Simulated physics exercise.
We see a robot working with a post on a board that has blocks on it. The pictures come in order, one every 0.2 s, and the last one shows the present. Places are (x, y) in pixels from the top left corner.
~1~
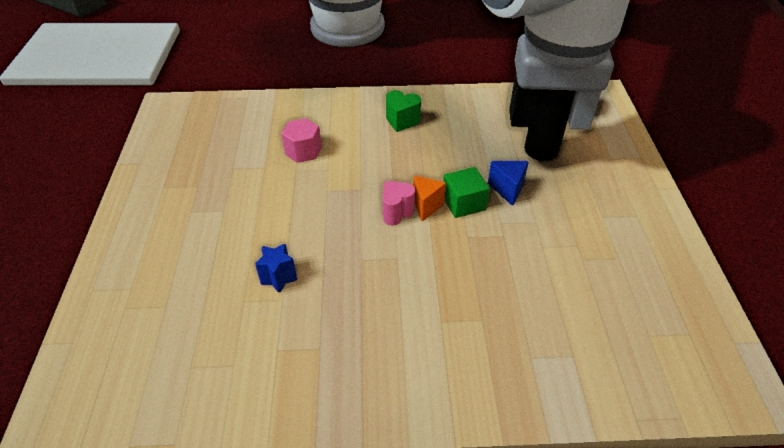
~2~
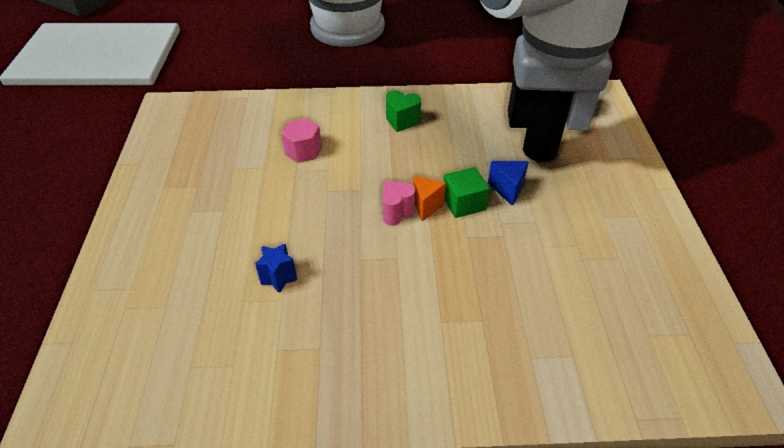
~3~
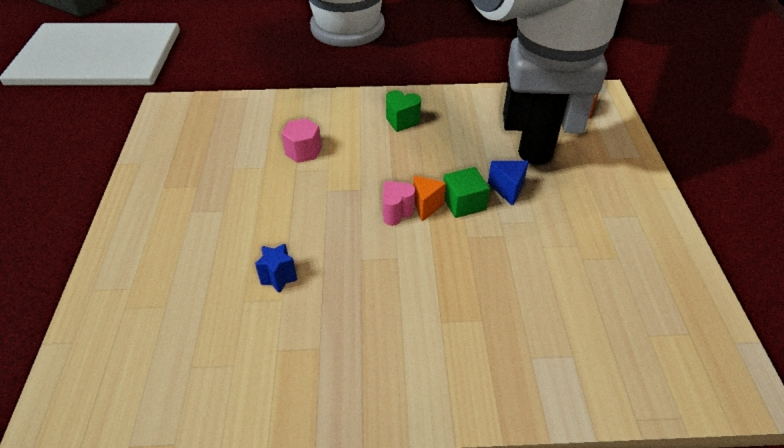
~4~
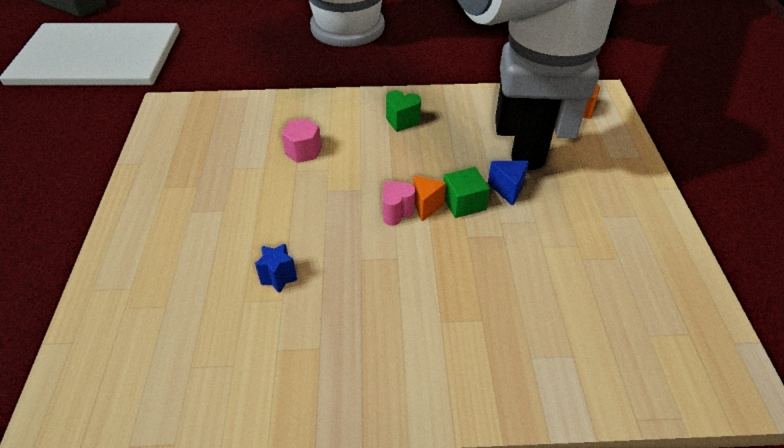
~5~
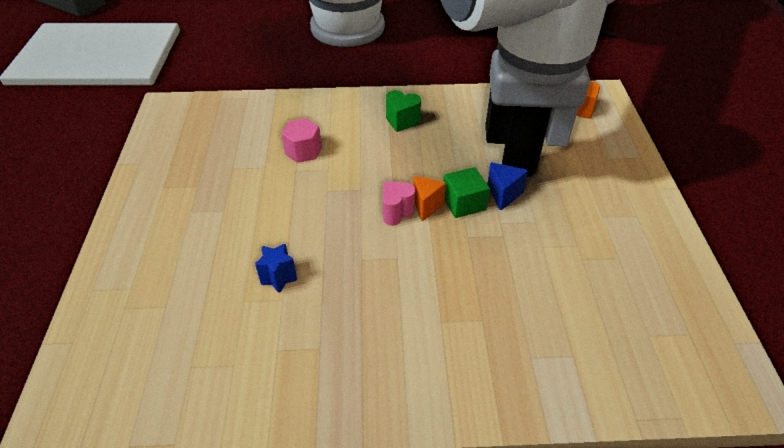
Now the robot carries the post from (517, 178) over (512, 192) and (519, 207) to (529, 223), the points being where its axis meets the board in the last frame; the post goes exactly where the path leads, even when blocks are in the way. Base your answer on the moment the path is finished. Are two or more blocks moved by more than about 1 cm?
I'd say no.
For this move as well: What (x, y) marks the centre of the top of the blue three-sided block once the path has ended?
Expect it around (499, 200).
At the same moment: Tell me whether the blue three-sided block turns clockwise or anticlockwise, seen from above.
Looking down on the board, it turns clockwise.
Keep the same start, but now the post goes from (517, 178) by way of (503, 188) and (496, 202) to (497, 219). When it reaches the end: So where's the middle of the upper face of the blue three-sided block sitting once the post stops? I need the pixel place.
Most likely (479, 213).
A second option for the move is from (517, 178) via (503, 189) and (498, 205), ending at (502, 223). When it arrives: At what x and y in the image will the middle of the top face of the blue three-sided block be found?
It should be at about (481, 216).
The first path, step by step. Halfway along, post (517, 188); green square piece (465, 182), turned 15° clockwise; blue three-sided block (499, 193), turned 35° clockwise.
At the end, post (532, 211); orange three-sided block still; green square piece (465, 182), turned 15° clockwise; blue three-sided block (499, 200), turned 60° clockwise.
